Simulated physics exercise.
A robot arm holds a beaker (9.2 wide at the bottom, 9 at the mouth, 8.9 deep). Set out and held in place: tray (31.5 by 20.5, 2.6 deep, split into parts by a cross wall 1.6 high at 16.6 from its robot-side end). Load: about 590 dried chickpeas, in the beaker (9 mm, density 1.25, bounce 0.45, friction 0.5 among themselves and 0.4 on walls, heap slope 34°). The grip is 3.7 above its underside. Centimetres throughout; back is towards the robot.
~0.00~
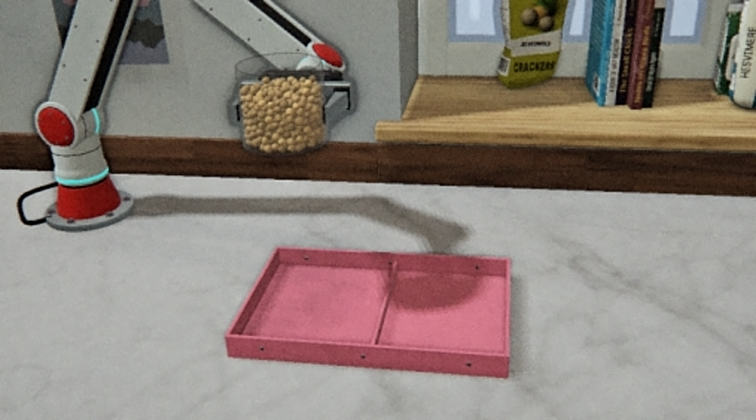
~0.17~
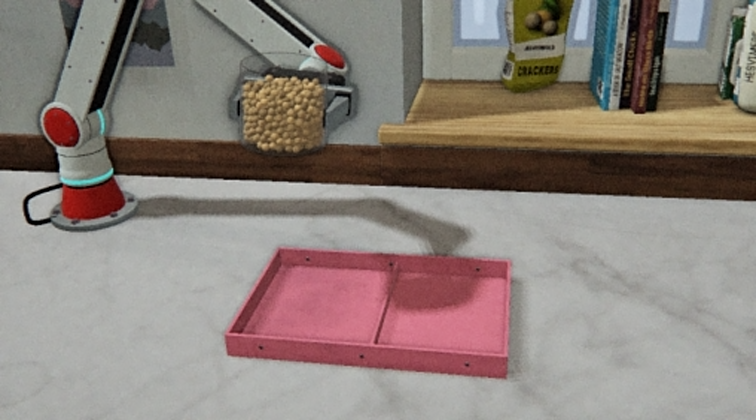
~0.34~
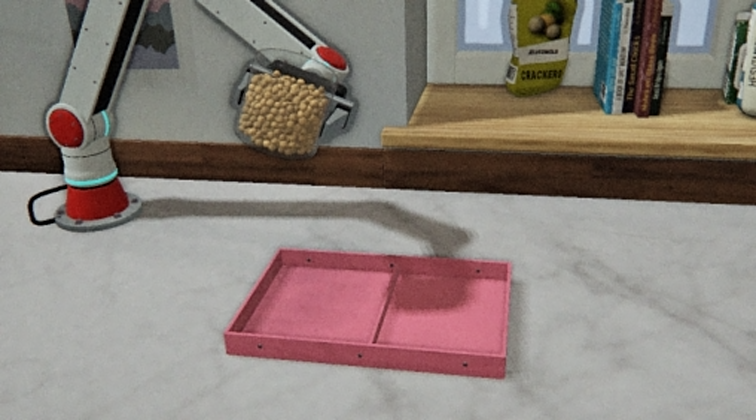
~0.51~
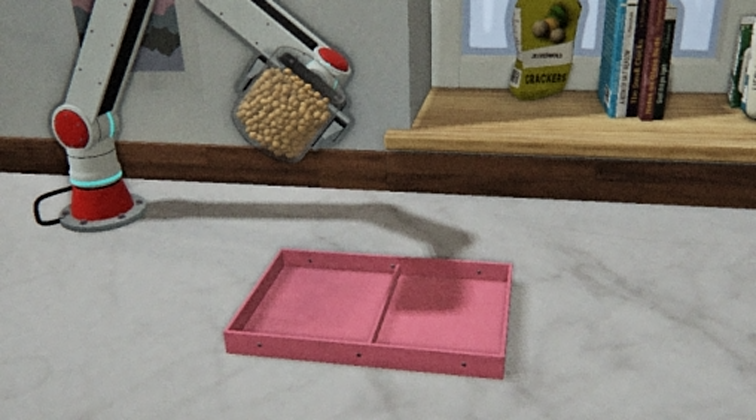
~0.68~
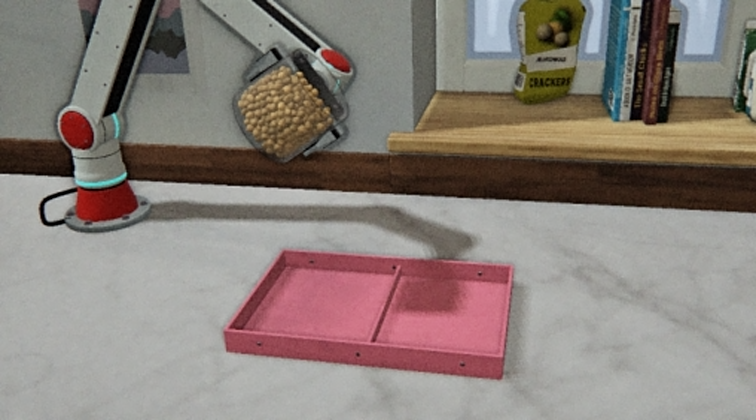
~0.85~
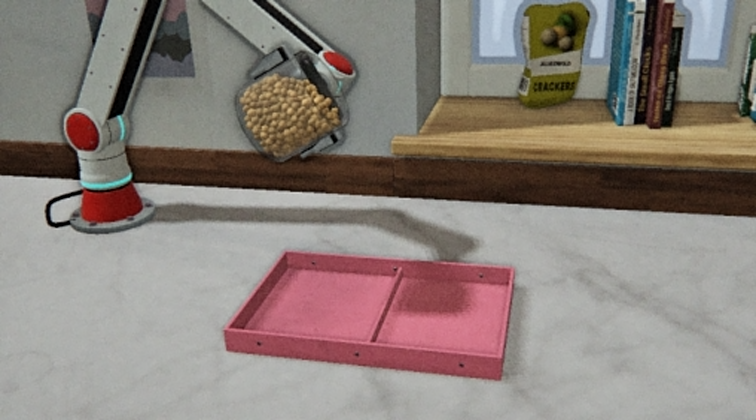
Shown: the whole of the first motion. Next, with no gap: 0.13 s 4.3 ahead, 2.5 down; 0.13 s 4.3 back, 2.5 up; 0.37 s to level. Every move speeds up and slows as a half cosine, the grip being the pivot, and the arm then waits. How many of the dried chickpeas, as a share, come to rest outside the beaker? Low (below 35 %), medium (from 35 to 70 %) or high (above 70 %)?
Outside the beaker the share is low, below 35 %.
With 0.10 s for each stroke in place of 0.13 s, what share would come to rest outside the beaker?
It would be near 15 per cent.
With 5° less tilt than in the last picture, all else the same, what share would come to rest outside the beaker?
Then about 5 per cent.
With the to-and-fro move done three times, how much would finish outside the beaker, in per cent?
Then about 15 per cent.
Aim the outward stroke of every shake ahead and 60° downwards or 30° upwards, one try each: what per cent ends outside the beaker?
About 0 and 30 per cent.
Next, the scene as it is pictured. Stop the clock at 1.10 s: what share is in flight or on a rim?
Some 4 per cent.
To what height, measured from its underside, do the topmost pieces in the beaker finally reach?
Some 8.5 cm.
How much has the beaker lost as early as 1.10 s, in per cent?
About 5 per cent by then.
By 1.10 s, tilted 61° forward, highest piece 29 above the table; 570 in the beaker, 21 in flight or on a rim.
By 1.35 s, tilted 16° forward, highest piece 31 above the table; 547 in the beaker, 20 in the far-side part, 18 in the robot-side part, 6 in flight or on a rim.
By 1.68 s, level, highest piece 32 above the table; 547 in the beaker, 24 in the far-side part, 20 in the robot-side part.
By 2.73 s, level, highest piece 32 above the table; 547 in the beaker, 24 in the far-side part, 20 in the robot-side part.
Final count, 547 in the beaker, 24 in the far-side part, 20 in the robot-side part. That is 7 % outside the beaker.
